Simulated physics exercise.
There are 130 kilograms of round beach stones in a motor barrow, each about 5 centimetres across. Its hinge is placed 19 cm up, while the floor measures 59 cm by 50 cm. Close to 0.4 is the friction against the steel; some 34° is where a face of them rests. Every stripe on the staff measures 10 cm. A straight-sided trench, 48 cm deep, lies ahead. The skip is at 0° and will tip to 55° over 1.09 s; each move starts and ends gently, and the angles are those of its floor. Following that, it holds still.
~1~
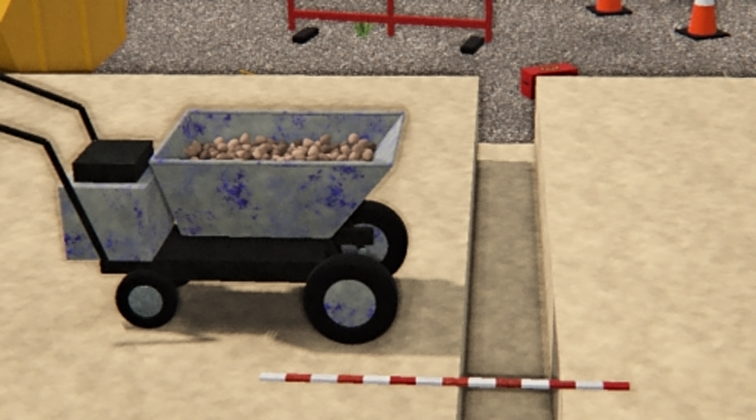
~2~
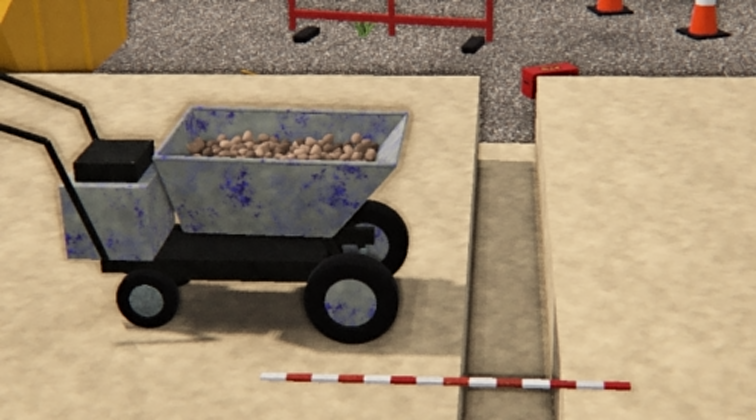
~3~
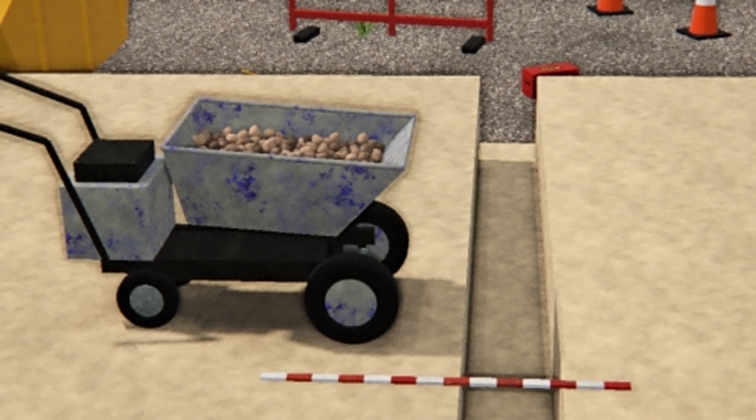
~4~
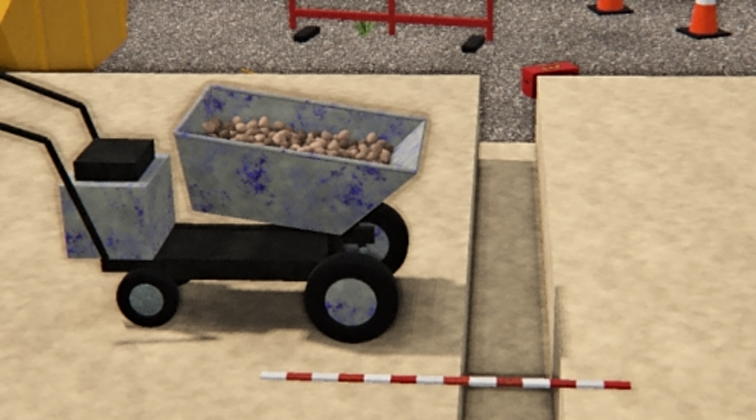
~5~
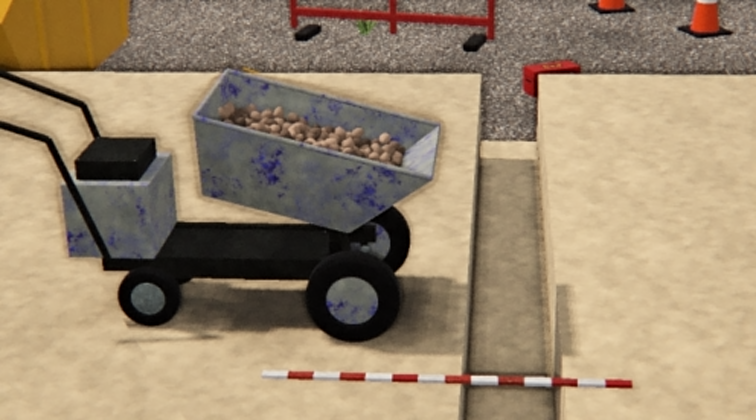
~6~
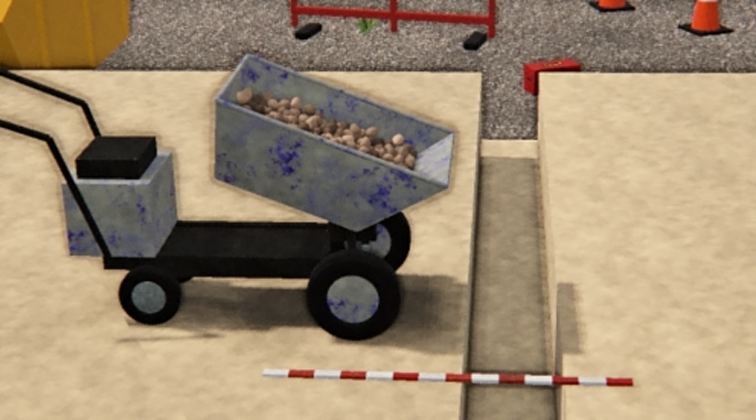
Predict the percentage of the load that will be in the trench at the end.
Predicted: Roughly 41 %.
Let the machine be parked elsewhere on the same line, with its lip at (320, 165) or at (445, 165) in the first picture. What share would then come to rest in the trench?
First spot about 60, second spot about 15 per cent.
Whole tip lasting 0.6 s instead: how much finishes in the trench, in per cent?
Roughly 30 per cent would.
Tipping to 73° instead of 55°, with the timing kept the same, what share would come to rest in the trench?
About 50%.
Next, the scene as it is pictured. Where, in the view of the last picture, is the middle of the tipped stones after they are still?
The tipped stones centre close to (542, 394).
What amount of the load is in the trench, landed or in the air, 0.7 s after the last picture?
I'd put it near 10 per cent.
Then, 0.4 s after the last picture the floor is at 47°, 100 % in the skip; the foremost stones are at (463, 213).
Then, 0.7 s after the last picture the floor is at 55°, 91 % in the skip, 9 % in the trench; the foremost stones are at (562, 274).
Then, 1.1 s after the last picture the floor is at 55°, 60 % in the skip, 18 % in the trench, 22 % past the trench; the foremost stones are at (662, 310).
Then, 3.0 s after the last picture the floor is at 55°, 34 % in the skip, 41 % in the trench, 25 % past the trench; the foremost stones are past the picture's edge.
